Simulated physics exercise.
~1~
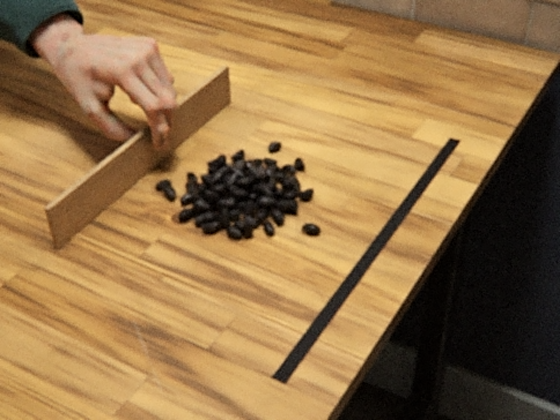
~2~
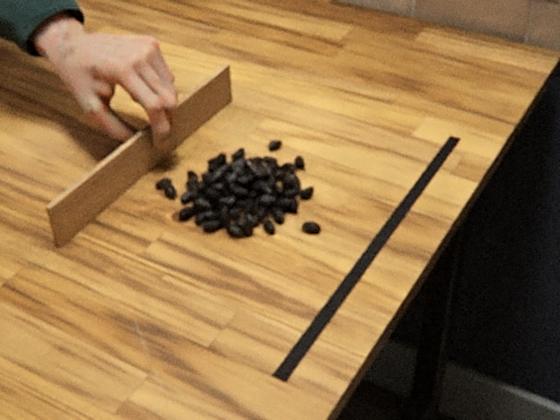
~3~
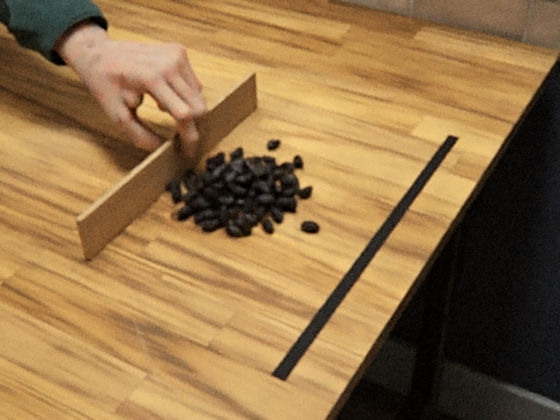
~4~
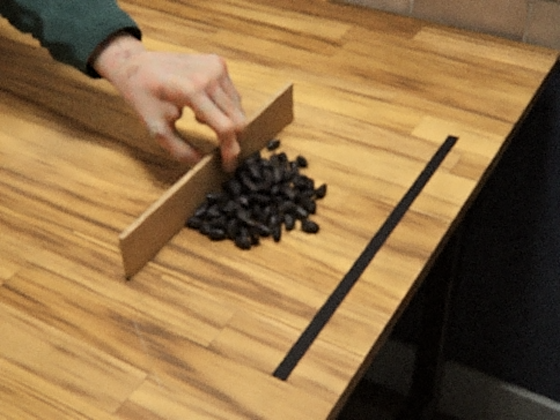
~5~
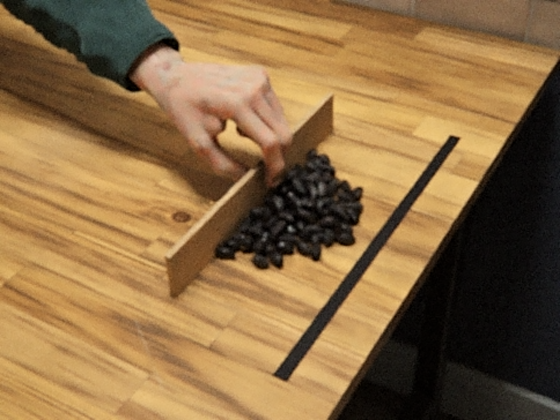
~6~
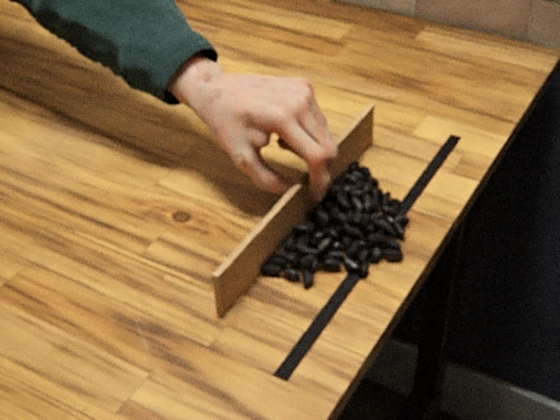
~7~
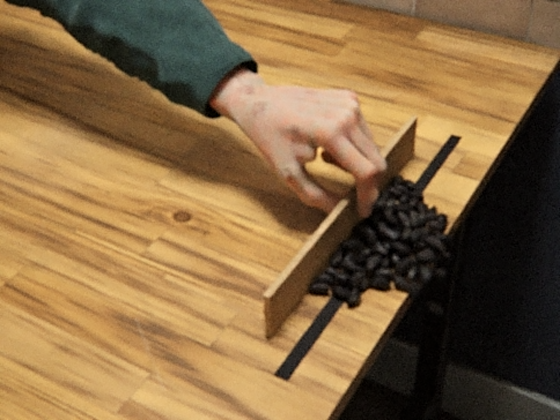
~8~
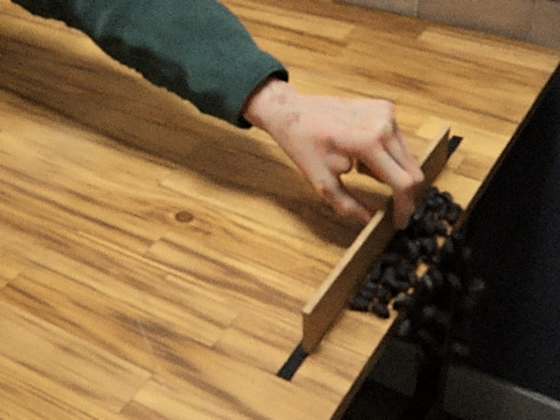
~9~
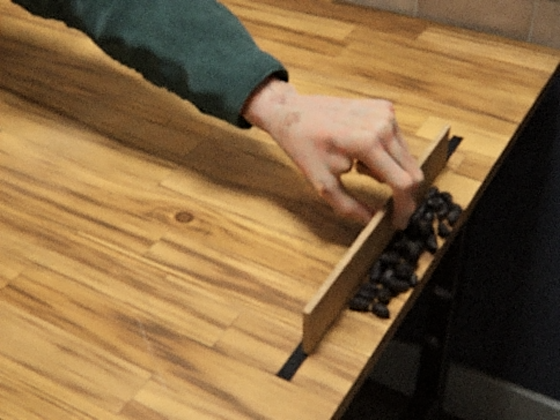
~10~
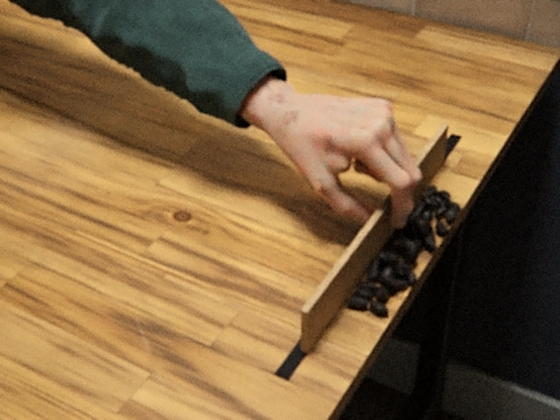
At the start, a hand in a dark green sleeve holds a thin wooden card upright on a wood-grain tabletop, beside a loose heap of small black bean-like pieces, with a strip of black tape near the table's edge. The hand slides the card to the right until it meets the heap. It pushes the pieces along, bunching them together and carrying them across the tape. As the card reaches the tape, pieces tumble over the edge. The card stops at the tape, and the remaining pieces lie in a narrow band between it and the edge.
